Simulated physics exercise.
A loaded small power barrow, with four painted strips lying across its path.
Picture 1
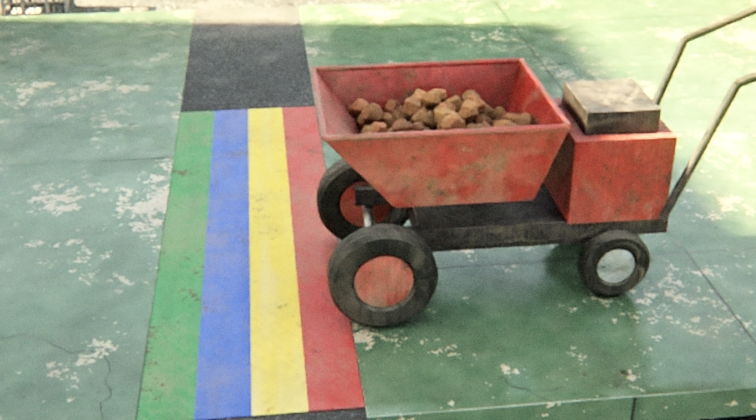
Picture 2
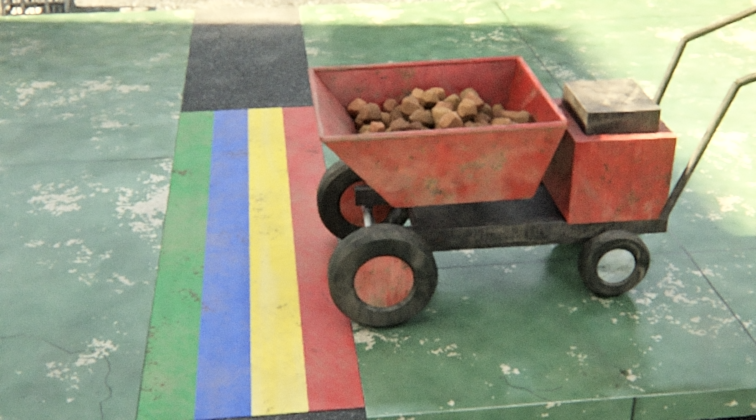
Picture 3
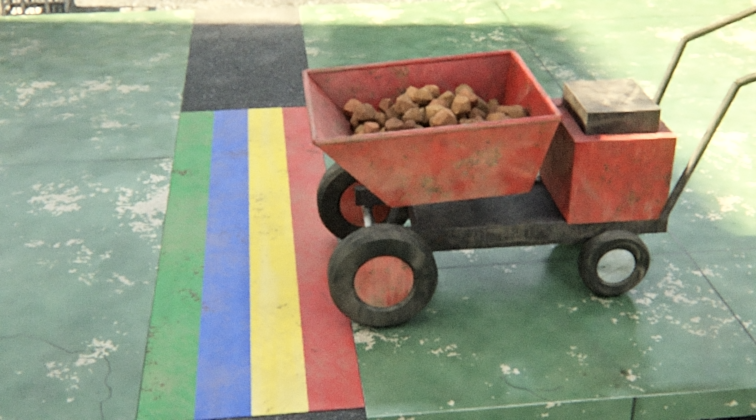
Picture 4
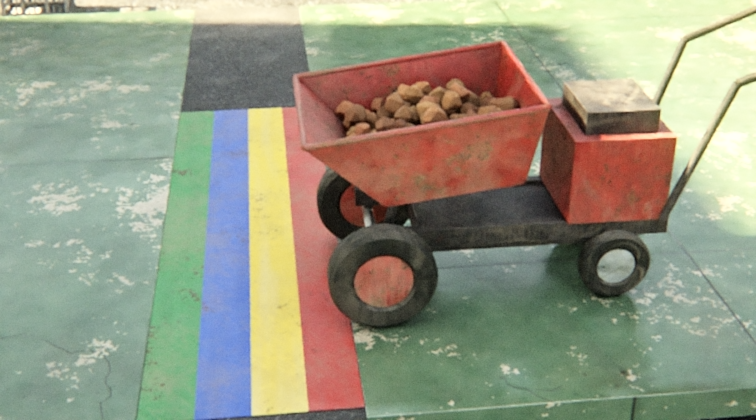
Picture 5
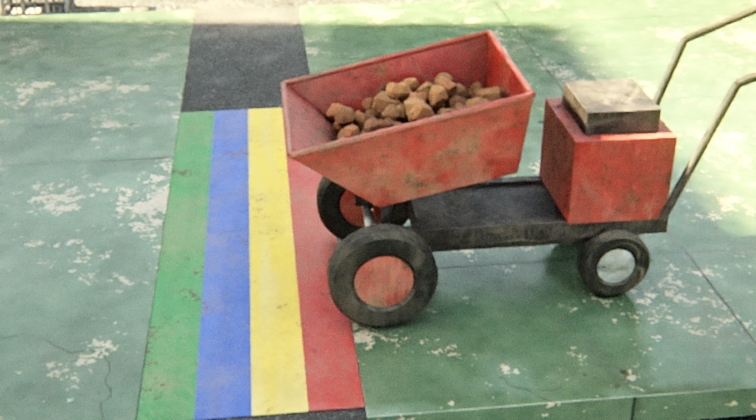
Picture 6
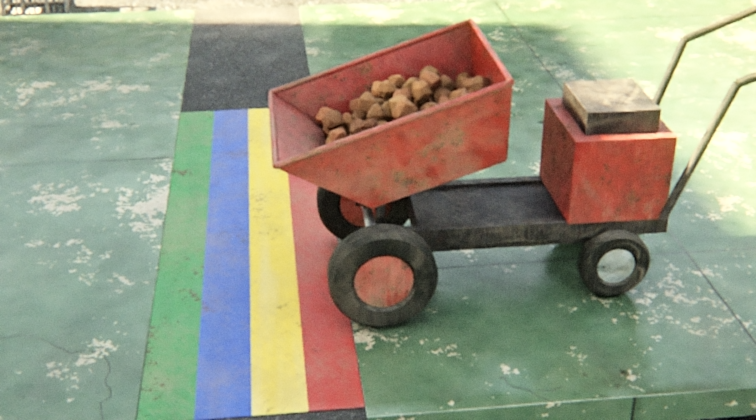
The red skip of a small barrow, loaded with brown clods, sits level at first, then tilts steadily down to the left, its right end rising, while the wheels stay still beside red, yellow, blue and green painted strips.
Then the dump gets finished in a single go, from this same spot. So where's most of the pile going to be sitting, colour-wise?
Most of it sits on green.
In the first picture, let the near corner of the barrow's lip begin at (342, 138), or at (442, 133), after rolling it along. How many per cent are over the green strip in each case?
First try: Some 30 %; second try: 10 %.
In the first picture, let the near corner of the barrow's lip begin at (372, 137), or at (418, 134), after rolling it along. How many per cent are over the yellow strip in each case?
Around 0 and 30 per cent respectively.
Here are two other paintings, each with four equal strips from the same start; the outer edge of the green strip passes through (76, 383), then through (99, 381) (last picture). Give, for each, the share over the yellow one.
Shares: About 0 per cent; about 0 per cent.
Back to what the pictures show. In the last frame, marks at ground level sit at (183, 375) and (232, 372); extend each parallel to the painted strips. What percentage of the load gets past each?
About 60 and 80 %.
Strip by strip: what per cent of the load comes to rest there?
Red strip 0 %, yellow strip 0 %, blue strip 10 %, green strip 35 %.
Shortly afterwards, skip tipped steeply; the whole lot in the skip.
Next, skip tipped right over; the bulk in the skip; only a few over the blue strip; a little over the green strip; only a few off the paint.
Some moments later, skip tipped right over; near a quarter in the skip; a little over the blue strip; near a third over the green strip; near a third off the paint.
In the end, skip tipped right over; near a quarter in the skip; none at all over the red strip; none at all over the yellow strip; a little over the blue strip; near a third over the green strip; near a third off the paint.
